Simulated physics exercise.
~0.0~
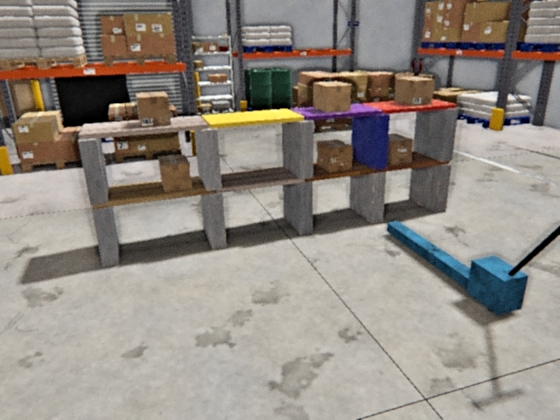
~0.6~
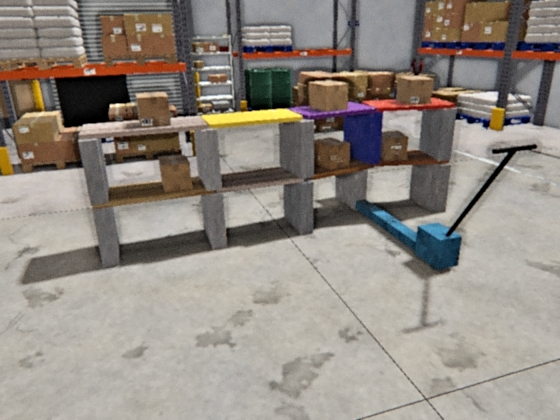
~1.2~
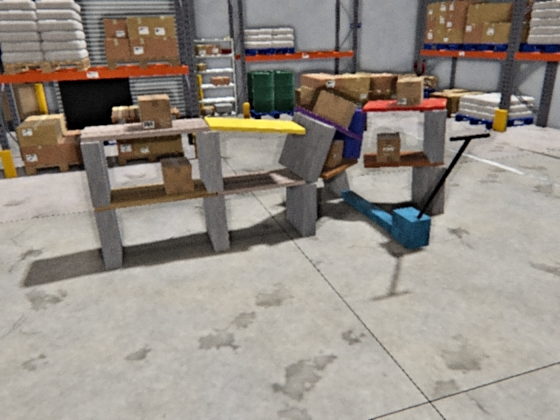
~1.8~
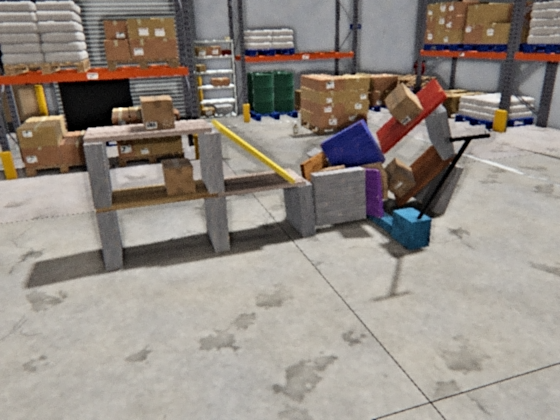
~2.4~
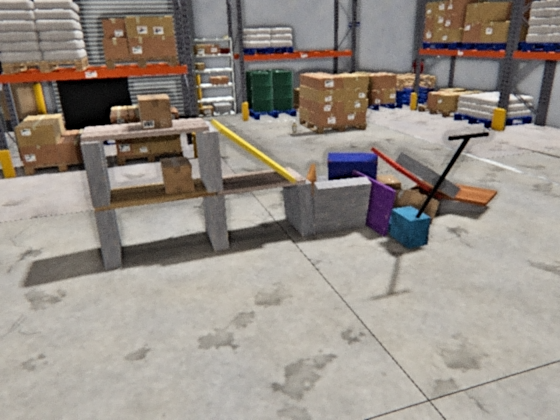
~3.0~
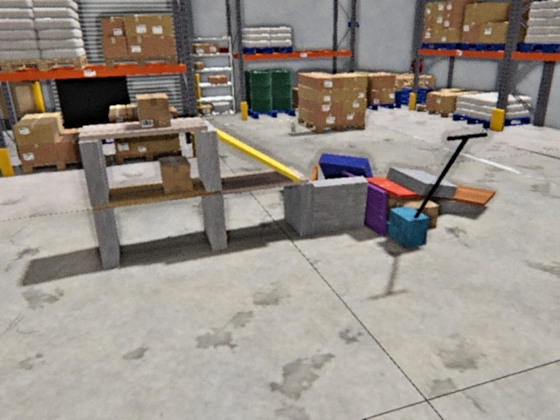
To begin with, a long two-tier rack of grey uprights and loose boards, some topped yellow, purple and red, stands in a warehouse with cartons on it. A blue single-tine jack slides in from the right, low at the foot of an upright, and pushes it leftward. The purple board tips and its cartons slide, then the right half caves in, the red board tumbling over. The yellow board drops at one end into a slope. Finally, the right side lies heaped around the halted jack, purple board down, while the left section still stands.
